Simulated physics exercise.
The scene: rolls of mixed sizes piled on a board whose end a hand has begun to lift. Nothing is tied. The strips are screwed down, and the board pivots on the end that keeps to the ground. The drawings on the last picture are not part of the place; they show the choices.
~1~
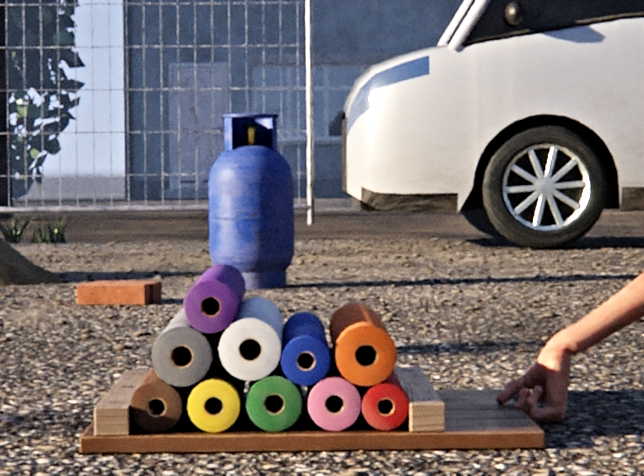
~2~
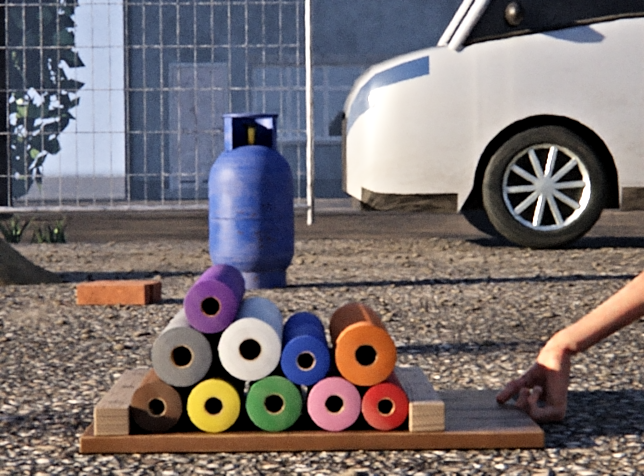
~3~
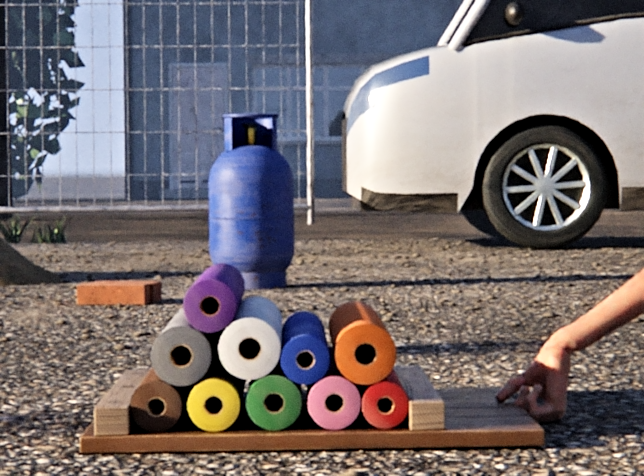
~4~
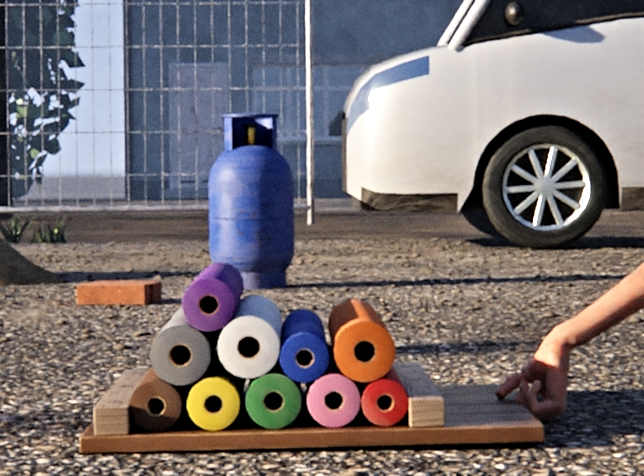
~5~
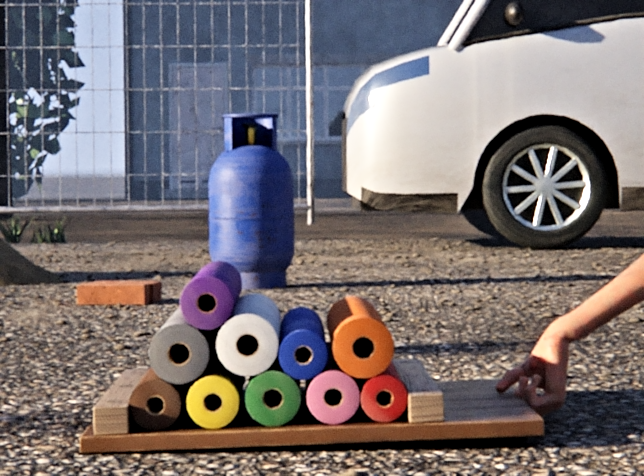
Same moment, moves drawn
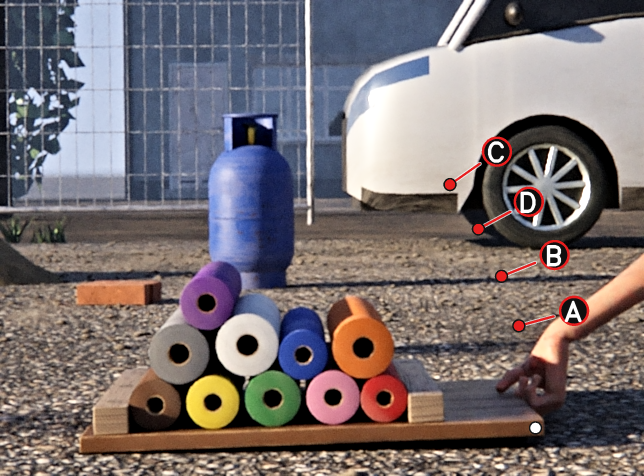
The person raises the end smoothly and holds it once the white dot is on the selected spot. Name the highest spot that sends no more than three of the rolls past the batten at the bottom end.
Raise it to D.
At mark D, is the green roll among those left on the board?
The green roll: Yes.
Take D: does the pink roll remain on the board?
Yes, with D.
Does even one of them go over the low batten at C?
Yes, at C.
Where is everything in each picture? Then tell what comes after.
The first frame shows red roll (386, 406); grey roll (182, 357); white roll (250, 350).
The second frame shows white roll (250, 350); blue roll (305, 361).
The third frame shows board (311, 405); purple roll (210, 306).
The fourth frame shows board (311, 403); brown roll (156, 406); green roll (273, 401); yellow roll (214, 404).
The fifth frame shows board (310, 399); brown roll (155, 405); yellow roll (213, 402).
On the marked copy, A at (519, 326); B at (501, 276); C at (450, 185); D at (478, 229); the white dot at (536, 428).
Following D. Soon after the start, board at 16°.
Later, board at 28°.
In the end, board at 28°, three over the low batten (grey, white, purple).
As for the rest, A two over the low batten (grey, purple); B two over the low batten (grey, purple); C five over the low batten.
